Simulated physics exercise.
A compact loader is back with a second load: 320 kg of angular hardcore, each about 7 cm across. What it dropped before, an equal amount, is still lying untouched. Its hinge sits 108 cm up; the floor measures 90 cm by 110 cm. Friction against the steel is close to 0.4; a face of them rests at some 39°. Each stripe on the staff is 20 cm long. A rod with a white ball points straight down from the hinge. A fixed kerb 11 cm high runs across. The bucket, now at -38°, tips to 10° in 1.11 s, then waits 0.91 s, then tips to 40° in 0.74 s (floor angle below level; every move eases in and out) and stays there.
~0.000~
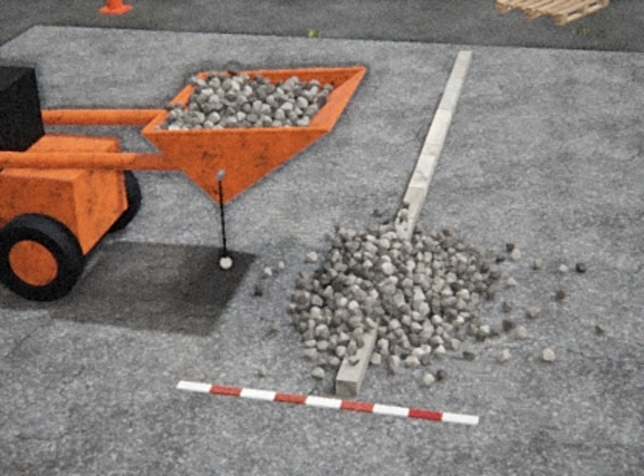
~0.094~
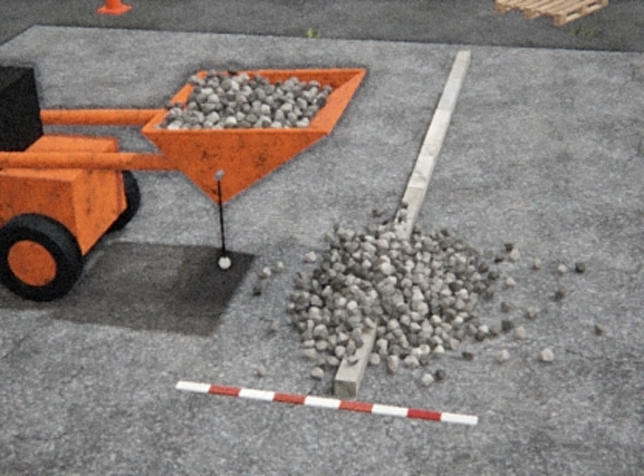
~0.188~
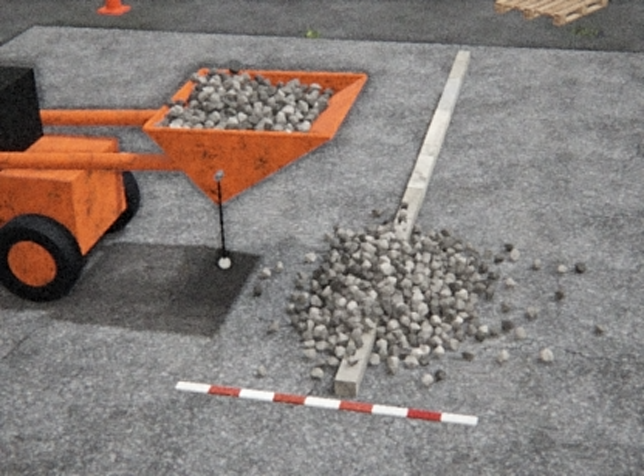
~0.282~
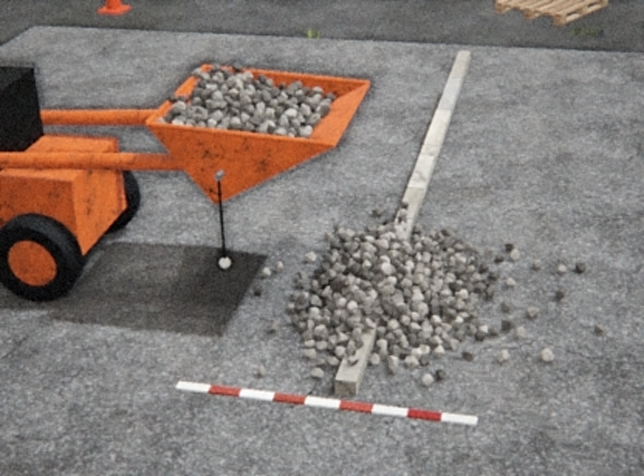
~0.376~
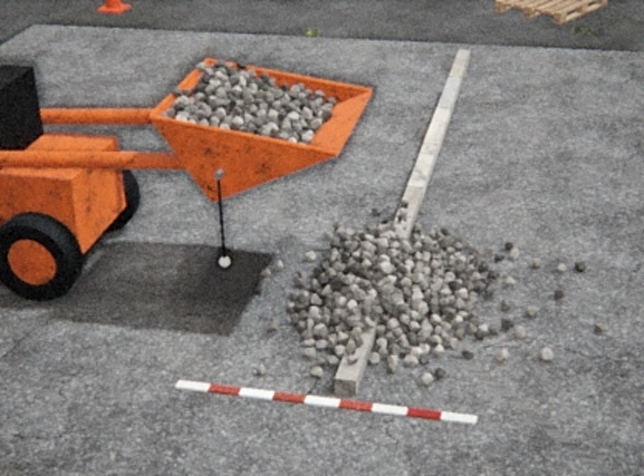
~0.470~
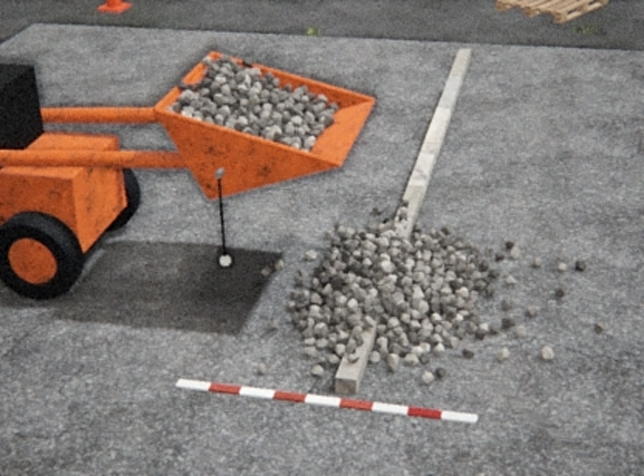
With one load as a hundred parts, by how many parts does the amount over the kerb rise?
About 20 per cent.
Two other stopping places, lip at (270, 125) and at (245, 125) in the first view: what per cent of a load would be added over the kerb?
First some 0, then 0 per cent.
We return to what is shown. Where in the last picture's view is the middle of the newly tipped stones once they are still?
Around (346, 266).
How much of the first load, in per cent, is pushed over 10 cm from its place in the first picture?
Roughly 5 per cent of them.
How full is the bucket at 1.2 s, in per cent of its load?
About 100 per cent.
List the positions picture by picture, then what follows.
The bucket is at -38°, its lip at (328, 130); the top of the load is at (235, 86). The earlier load is highest near (376, 254), 26 cm above ground level, 53 % on this side of the kerb, 48 % over the kerb, in the first frame.
The bucket is at -37°, its lip at (328, 132); the top of the load is at (235, 86); the stones move at 0.1 m/s on average, in the second frame.
The bucket is at -34°, its lip at (330, 137); the top of the load is at (212, 81); the stones move at 0.1 m/s on average, in the third frame.
The bucket is at -30°, its lip at (334, 145); the top of the load is at (215, 78); the stones move at 0.2 m/s on average, in the fourth frame.
The bucket is at -25°, its lip at (337, 154); the top of the load is at (219, 74); the stones move at 0.2 m/s on average, in the fifth frame.
The bucket is at -19°, its lip at (340, 165); the top of the load is at (221, 68); the stones move at 0.3 m/s on average, in the sixth frame.
After 0.8 s the floor is at 2°; in per cent of one load, 100 in the bucket, 53 on this side of the kerb, 48 over the kerb; the foremost stones are at (556, 299).
After 1.2 s the floor is at 10°; in per cent of one load, 100 in the bucket, 53 on this side of the kerb, 48 over the kerb; the foremost stones are at (556, 299).
After 3.2 s the floor is at 40°; in per cent of one load, 16 in the bucket, 128 on this side of the kerb, 56 over the kerb; the foremost stones are at (556, 299).
After 5.8 s the floor is at 40°; in per cent of one load, 0 in the bucket, 132 on this side of the kerb, 68 over the kerb; the foremost stones are at (558, 298). Net gain over the kerb, 20.
